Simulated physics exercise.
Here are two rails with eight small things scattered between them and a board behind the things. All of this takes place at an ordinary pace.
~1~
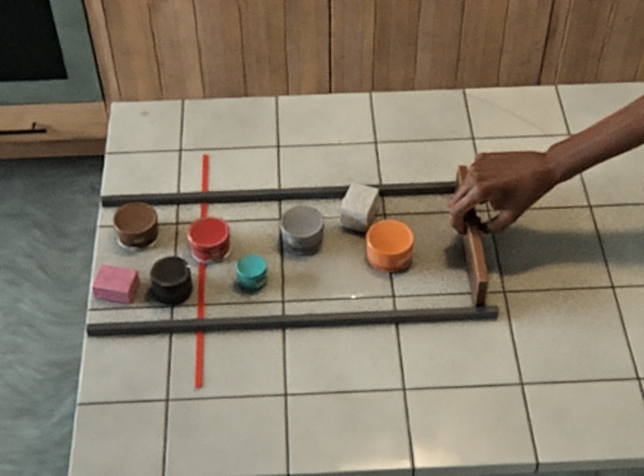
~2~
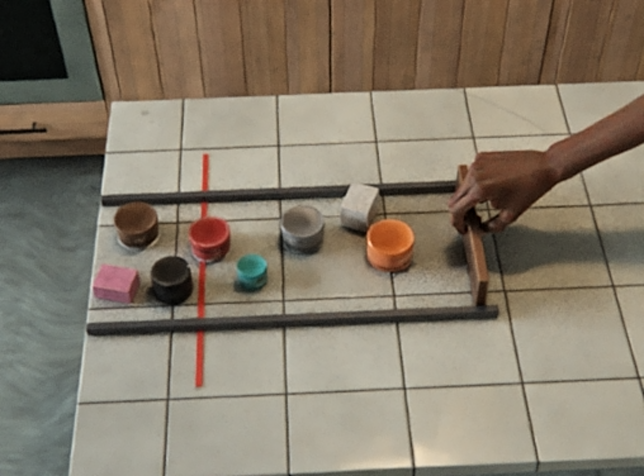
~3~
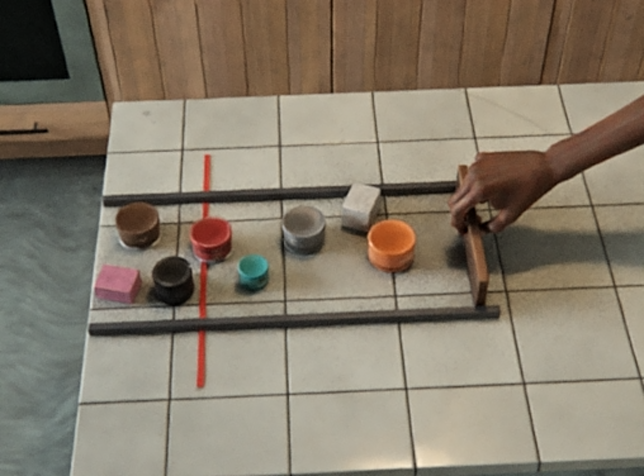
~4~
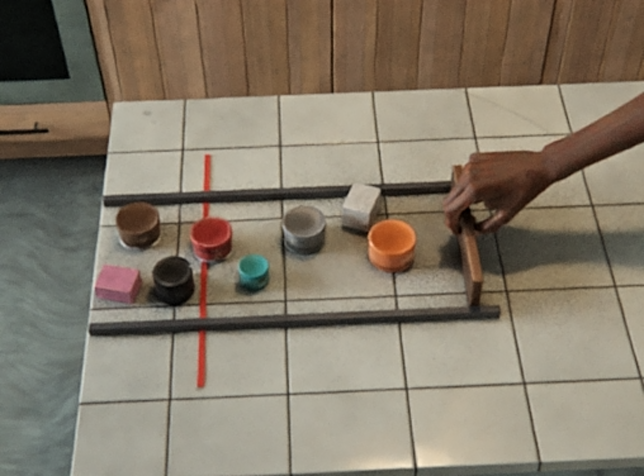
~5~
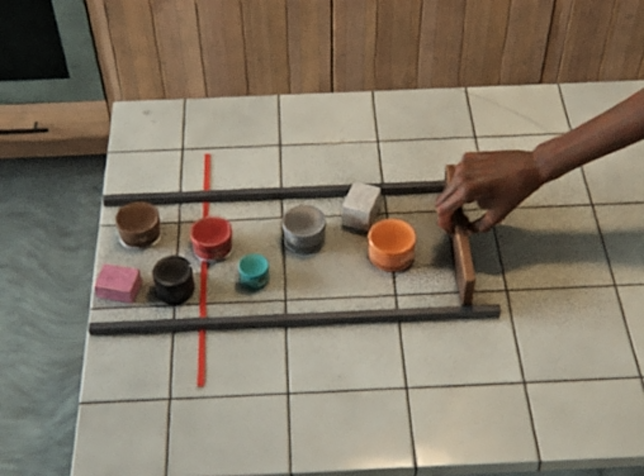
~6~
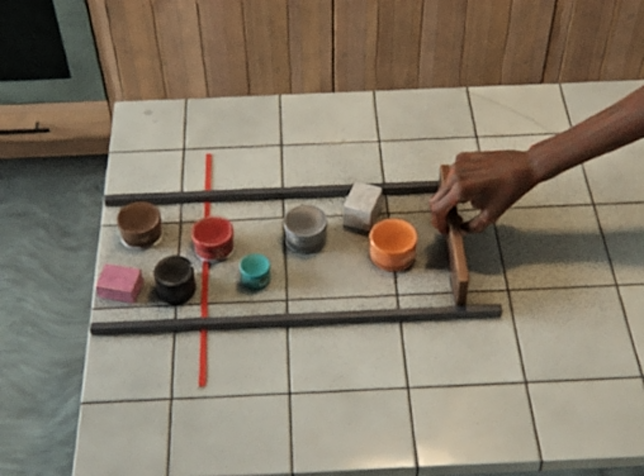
On a pale tiled counter, two dark rails flank a scatter of small round containers and two blocks, with a strip of red tape crossing beneath at the left. A hand grips the wooden board at the right, barely moving at first, then slides it slightly left between the rails.
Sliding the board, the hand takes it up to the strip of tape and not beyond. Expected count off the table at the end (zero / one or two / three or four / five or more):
Expected count: Zero.
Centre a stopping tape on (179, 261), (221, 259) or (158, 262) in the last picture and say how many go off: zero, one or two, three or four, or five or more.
So, taking them in turn, I'd give 1 or 2; not one; 3 or 4.
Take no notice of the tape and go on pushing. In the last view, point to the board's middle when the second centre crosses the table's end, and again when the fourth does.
At (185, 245) for the second, at (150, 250) for the fourth.
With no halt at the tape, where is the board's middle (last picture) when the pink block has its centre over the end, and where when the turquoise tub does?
The middle is at (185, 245) when it's the pink block, and at (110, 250) when it's the turquoise tub.
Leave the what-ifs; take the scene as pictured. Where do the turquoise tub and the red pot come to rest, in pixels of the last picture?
One ends up near (189, 289) and the other near (137, 259).
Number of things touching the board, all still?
I count 3 of them.
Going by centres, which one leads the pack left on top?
The brown pot.
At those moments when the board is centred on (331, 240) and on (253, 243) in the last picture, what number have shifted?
At first I count 3, and then 5.
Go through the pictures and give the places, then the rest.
The first picture shows pink block (116, 284); brown pot (137, 227); black lid (172, 281); board (471, 235); tape (202, 261).
The second picture shows brown pot (137, 226); white block (360, 207).
The third picture shows black lid (174, 280); grey tin (304, 230).
The fourth picture shows pink block (118, 284); orange tub (392, 246).
The fifth picture shows brown pot (139, 226); turquoise tub (254, 272).
The sixth picture shows pink block (120, 283); brown pot (140, 226); black lid (175, 280); board (452, 234); tape (206, 260).
Soon after, none off yet; pink block at rest near (120, 283); brown pot at rest near (140, 226); black lid at rest near (175, 280).
In the end, the number that fall off is zero.
